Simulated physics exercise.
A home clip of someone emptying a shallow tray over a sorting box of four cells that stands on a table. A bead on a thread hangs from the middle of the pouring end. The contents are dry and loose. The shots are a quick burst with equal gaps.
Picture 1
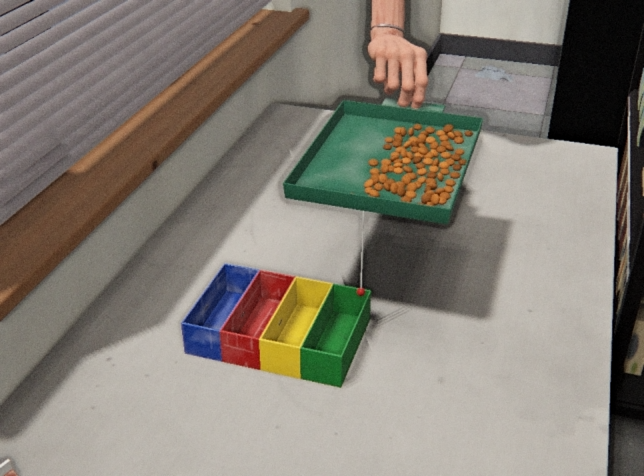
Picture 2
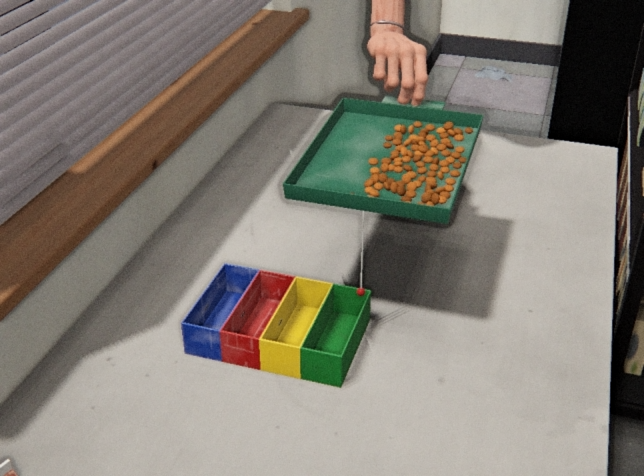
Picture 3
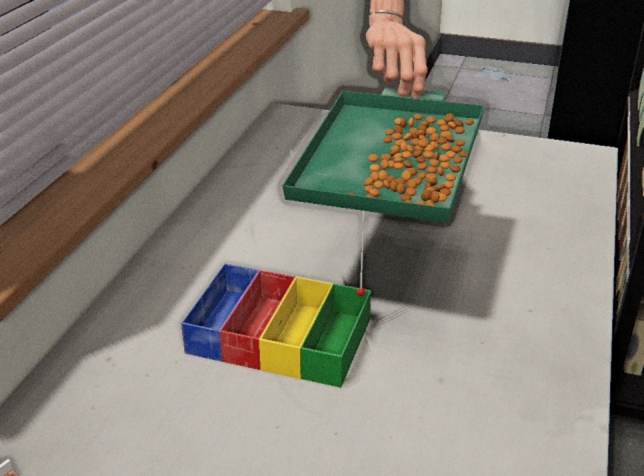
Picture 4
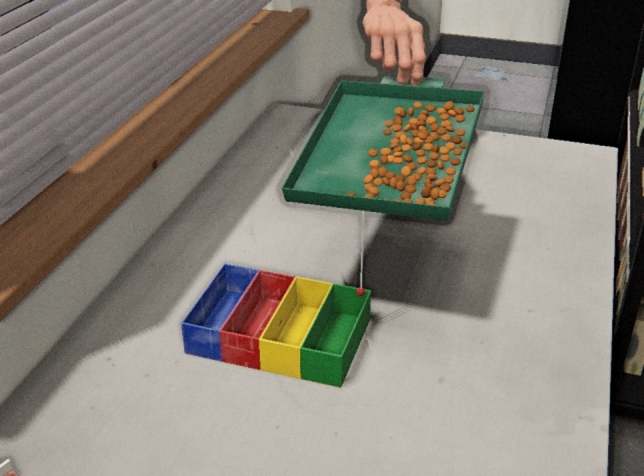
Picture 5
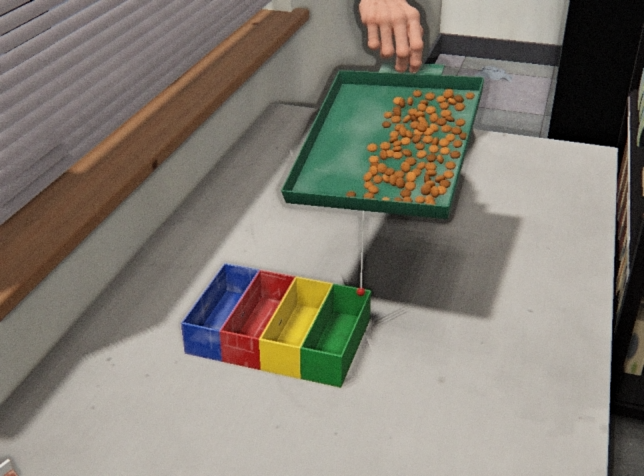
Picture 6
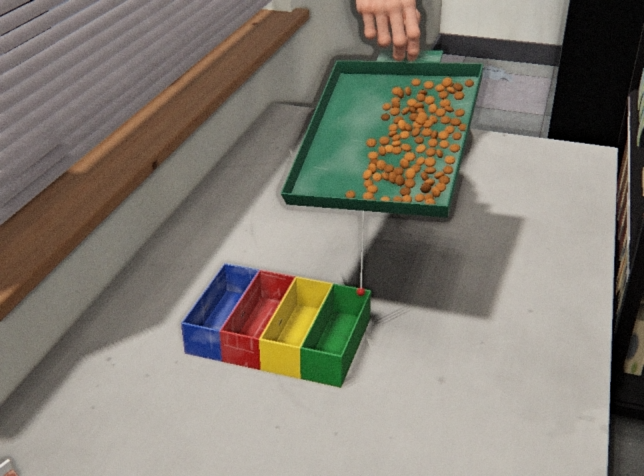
In the video, a hand holds the far edge of a green tray of small orange-brown pieces above a blue, red, yellow and green sorting box, then gradually raises that edge, tilting the tray toward its near left corner.
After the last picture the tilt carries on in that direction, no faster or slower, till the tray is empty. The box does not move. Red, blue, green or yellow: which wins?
The yellow cell gets the most.
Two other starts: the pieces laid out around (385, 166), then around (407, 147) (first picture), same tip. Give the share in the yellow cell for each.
In turn 60 and 40 in a hundred.
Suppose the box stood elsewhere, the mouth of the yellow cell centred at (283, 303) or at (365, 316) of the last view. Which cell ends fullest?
In turn: Yellow; the blue cell.
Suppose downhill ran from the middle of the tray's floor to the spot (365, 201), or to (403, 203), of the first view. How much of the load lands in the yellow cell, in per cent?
Near 20 % and 0 %.
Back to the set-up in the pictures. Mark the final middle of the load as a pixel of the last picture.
Roughly at (301, 343).
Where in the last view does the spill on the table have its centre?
Roughly at (351, 413).
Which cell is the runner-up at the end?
In second place: That green cell.
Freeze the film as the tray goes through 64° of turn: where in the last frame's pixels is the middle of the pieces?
Near (344, 191).
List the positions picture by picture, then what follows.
In the first picture, corners of the pouring end at (285, 183) and (449, 208), level; middle of the load at (420, 166), bits of cat kibble; bead on its thread at (361, 292); blue cell at (202, 339); red cell at (241, 347); yellow cell at (280, 356); green cell at (321, 365).
In the second picture, corners of the pouring end at (285, 183) and (449, 208), level; middle of the load at (420, 165).
In the third picture, corners of the pouring end at (285, 185) and (448, 207), tipped barely, lowest at the left corner; middle of the load at (421, 160).
In the fourth picture, corners of the pouring end at (284, 187) and (448, 206), tipped a little, lowest at the left corner; middle of the load at (420, 153).
In the fifth picture, corners of the pouring end at (283, 190) and (447, 205), tipped a little, lowest at the left corner; middle of the load at (420, 147).
In the sixth picture, corners of the pouring end at (283, 192) and (446, 205), tipped clearly, lowest at the left corner; middle of the load at (419, 140); blue cell at (202, 339); red cell at (241, 347); yellow cell at (280, 356); green cell at (321, 365).
Soon after the last picture, tray tipped steeply; nearly all on the tray; a stray few falling or outside the box.
A little later, tray tipped past a quarter turn; about half on the tray; about a quarter in the yellow cell; a small part in the red cell; a small part in the green cell; a stray few in the blue cell; a small part falling or outside the box.
Later still, tray tipped past a quarter turn; about half in the yellow cell; about a quarter in the green cell; a small part in the red cell; a stray few in the blue cell; a small part falling or outside the box.
At rest, tray tipped past a quarter turn; about half in the yellow cell; about a quarter in the green cell; a small part in the red cell; a stray few in the blue cell; a small part outside the box.
